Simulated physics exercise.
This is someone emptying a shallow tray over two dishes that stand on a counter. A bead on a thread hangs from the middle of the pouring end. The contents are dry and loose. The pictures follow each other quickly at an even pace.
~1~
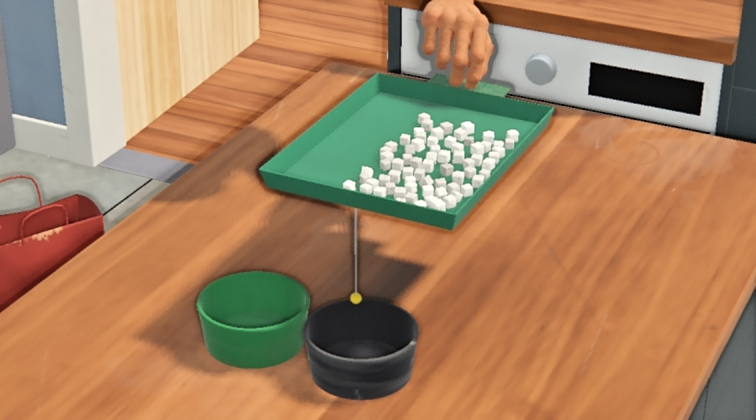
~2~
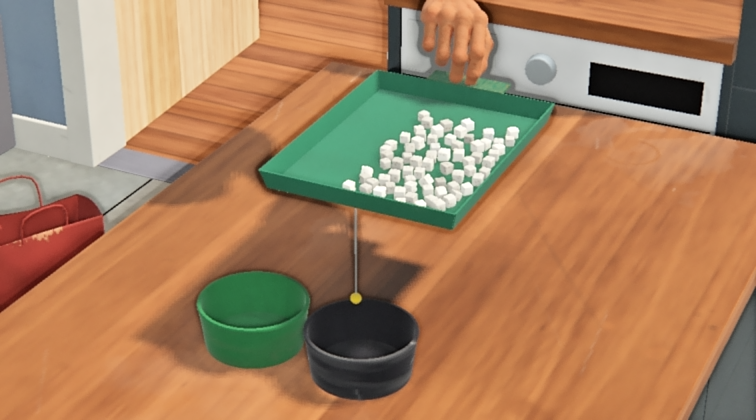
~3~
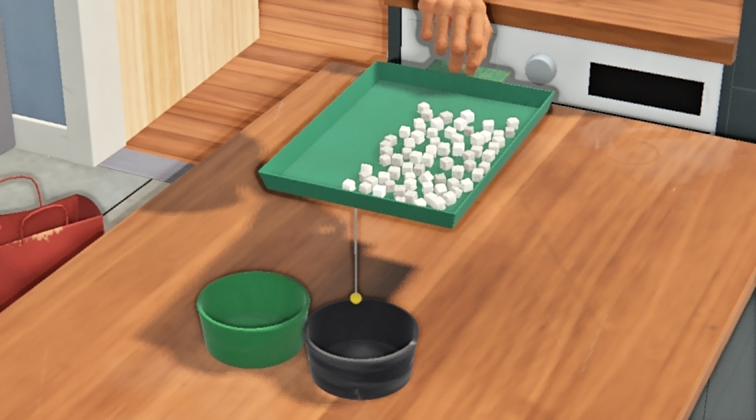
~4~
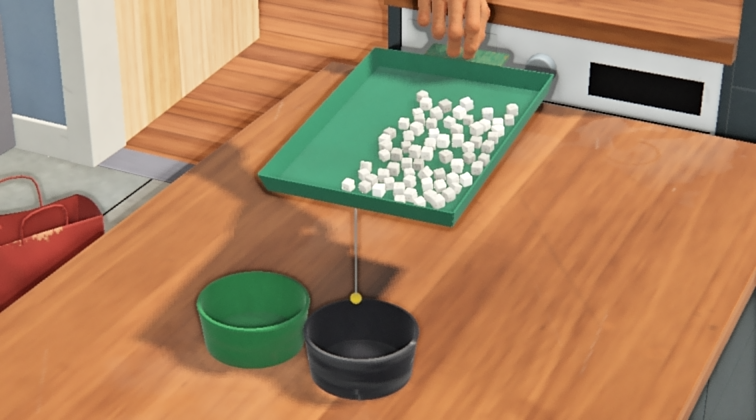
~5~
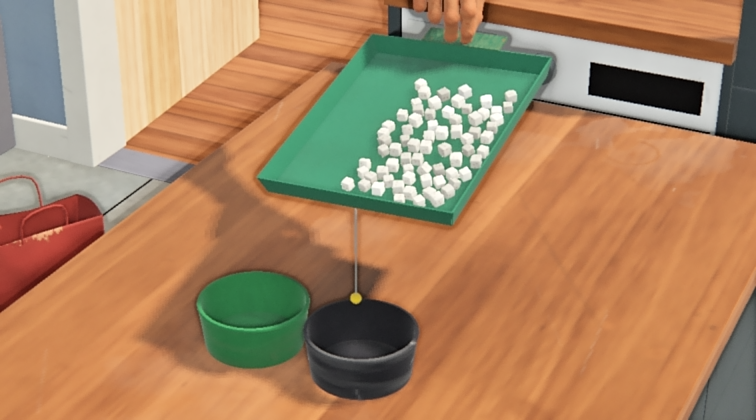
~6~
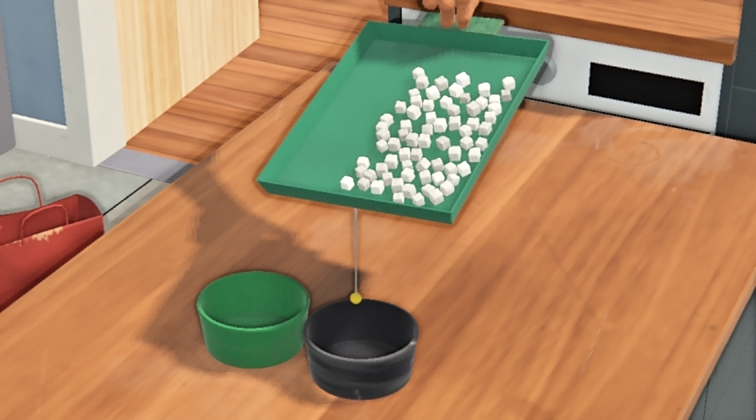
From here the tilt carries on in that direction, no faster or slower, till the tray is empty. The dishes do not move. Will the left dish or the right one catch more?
Fuller: The left-hand dish.
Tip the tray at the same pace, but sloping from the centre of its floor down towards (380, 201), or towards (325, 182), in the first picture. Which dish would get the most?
The first try: The right one. The second: The dish on the left.
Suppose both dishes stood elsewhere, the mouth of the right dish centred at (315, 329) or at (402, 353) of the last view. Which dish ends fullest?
At the first place right, at the second the dish on the left.
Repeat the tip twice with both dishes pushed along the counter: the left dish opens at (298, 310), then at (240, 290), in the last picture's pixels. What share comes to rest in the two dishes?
Roughly 40 per cent, and 40 per cent.
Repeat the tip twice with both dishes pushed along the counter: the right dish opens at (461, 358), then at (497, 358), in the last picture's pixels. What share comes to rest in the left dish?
The first gives 20 %, the second 0 %.
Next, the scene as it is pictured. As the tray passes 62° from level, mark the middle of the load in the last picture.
Near (352, 180).
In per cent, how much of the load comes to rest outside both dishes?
Close to 40 per cent.
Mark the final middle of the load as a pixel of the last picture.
At about (290, 363).
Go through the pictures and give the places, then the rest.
In the first picture, corners of the pouring end at (267, 168) and (452, 211), level; middle of the load at (428, 166), sugar cubes; left dish at (227, 343); right dish at (336, 374); bead on its thread at (356, 298).
In the second picture, corners of the pouring end at (267, 169) and (452, 210), level; middle of the load at (428, 165).
In the third picture, corners of the pouring end at (266, 170) and (452, 210), tipped barely, lowest at the left corner; middle of the load at (428, 160).
In the fourth picture, corners of the pouring end at (265, 172) and (450, 209), tipped a little, lowest at the left corner; middle of the load at (427, 154).
In the fifth picture, corners of the pouring end at (264, 175) and (449, 208), tipped a little, lowest at the left corner; middle of the load at (426, 147).
In the sixth picture, corners of the pouring end at (264, 177) and (448, 208), tipped clearly, lowest at the left corner; middle of the load at (424, 141); left dish at (227, 343); right dish at (336, 374).
Soon after the last picture, tray tipped steeply; nearly all on the tray; a stray few in the air.
A little later, tray tipped past a quarter turn; nearly all on the tray; a small part in the left dish.
Later still, tray tipped past a quarter turn; about a quarter in the right dish; about a third in the left dish; about half outside both.
At rest, tray tipped past a quarter turn; about a quarter in the right dish; about a third in the left dish; about half outside both.
